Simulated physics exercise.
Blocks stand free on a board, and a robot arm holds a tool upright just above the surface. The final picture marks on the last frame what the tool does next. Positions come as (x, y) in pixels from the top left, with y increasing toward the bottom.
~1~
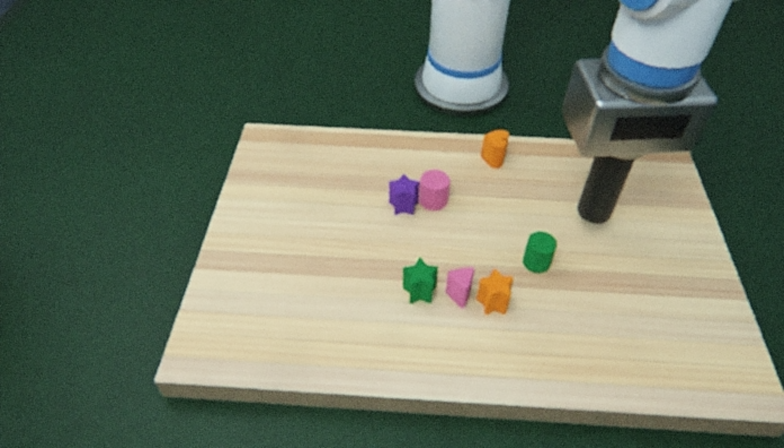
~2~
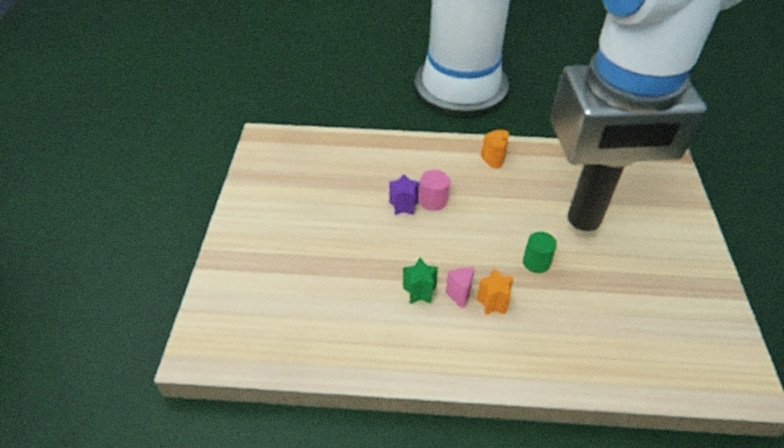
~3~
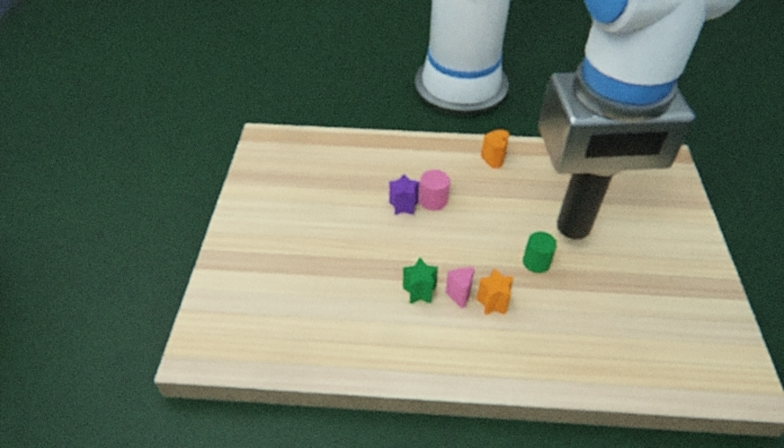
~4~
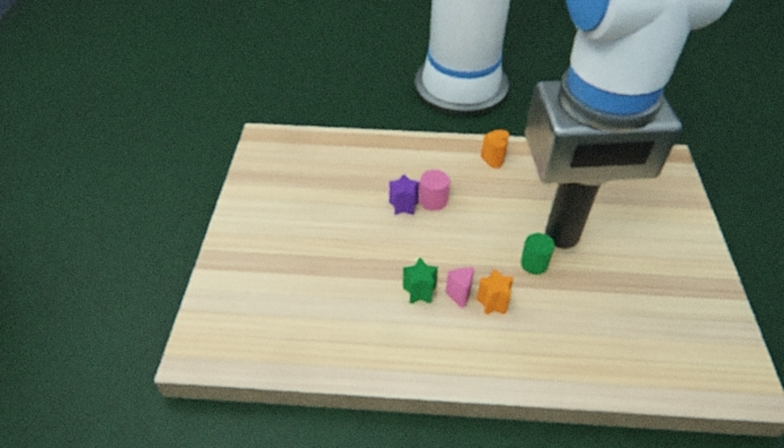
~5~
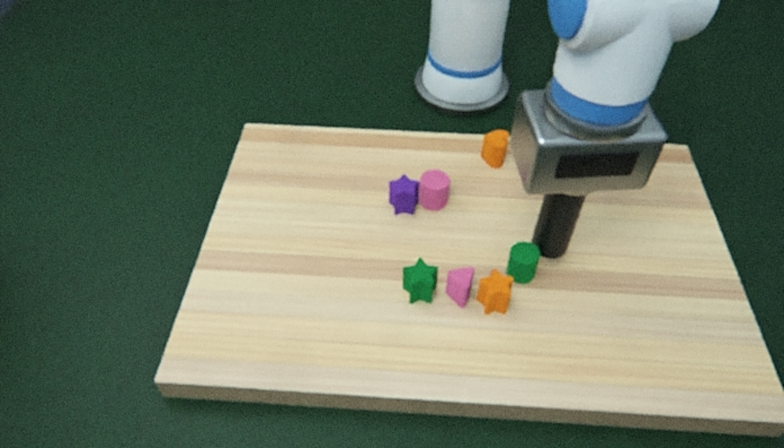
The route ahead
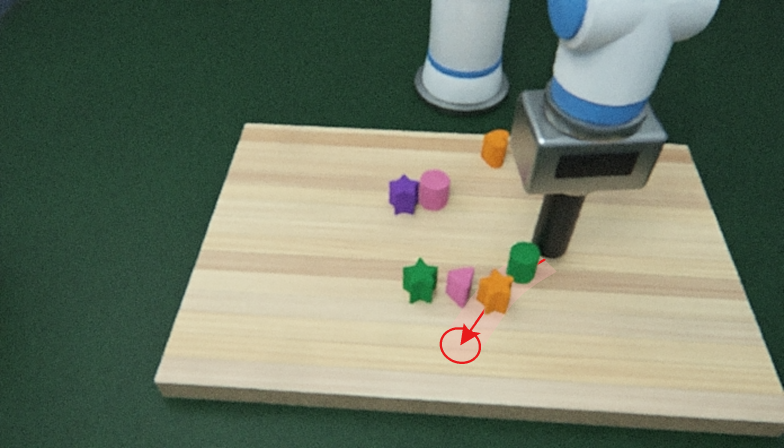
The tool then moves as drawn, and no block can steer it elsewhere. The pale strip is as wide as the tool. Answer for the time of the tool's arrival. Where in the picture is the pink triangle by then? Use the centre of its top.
It ends at (434, 281).
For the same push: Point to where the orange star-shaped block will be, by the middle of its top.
It sits at (444, 349).
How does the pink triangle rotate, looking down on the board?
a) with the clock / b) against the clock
The answer is a.
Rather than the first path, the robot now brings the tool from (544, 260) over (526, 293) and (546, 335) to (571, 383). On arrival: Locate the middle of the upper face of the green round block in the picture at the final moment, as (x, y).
I expect it at (498, 273).
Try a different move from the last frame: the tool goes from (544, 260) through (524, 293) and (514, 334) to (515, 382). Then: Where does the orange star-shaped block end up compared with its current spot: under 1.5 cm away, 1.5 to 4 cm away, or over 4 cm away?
It goes a little way, 1.5 to 4 cm.
The drawn path runs from (544, 260) through (497, 294) to (460, 345).
What follows on the original path. One third of the way, tool at (515, 268); orange star-shaped block at (484, 295), turned 15° anticlockwise; green round block at (489, 273).
Two thirds of the way, tool at (487, 298); green star-shaped block at (414, 269); pink triangle at (435, 281), turned 30° clockwise; orange star-shaped block at (467, 318), turned 55° anticlockwise; green round block at (455, 295).
At the end, tool at (463, 333); green star-shaped block at (413, 269); pink triangle at (434, 281), turned 40° clockwise; orange star-shaped block at (444, 349), turned 65° anticlockwise; green round block at (433, 307).
